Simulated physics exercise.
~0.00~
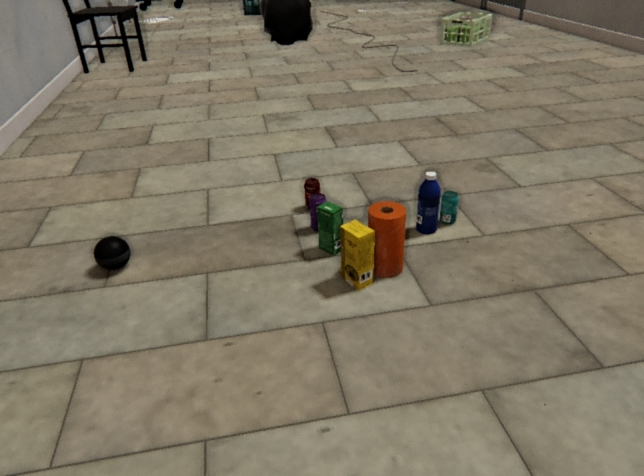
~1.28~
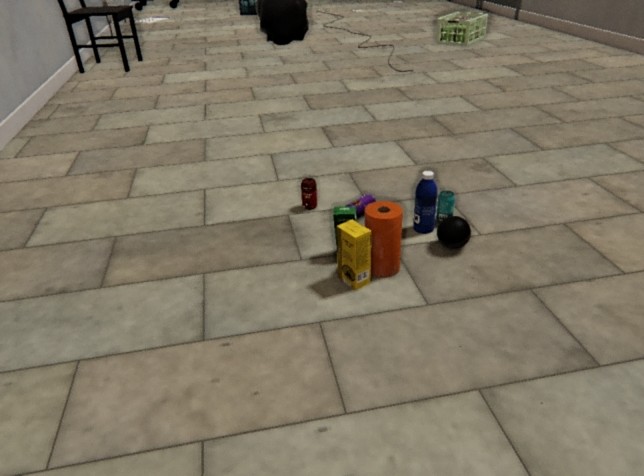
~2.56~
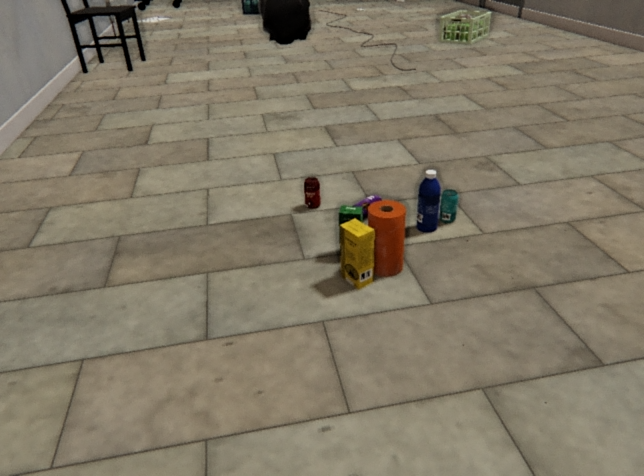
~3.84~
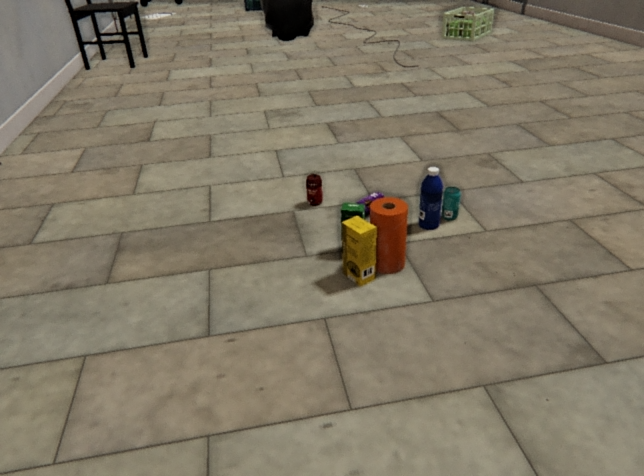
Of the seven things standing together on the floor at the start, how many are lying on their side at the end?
One of them is lying on its side at the end, the purple can.
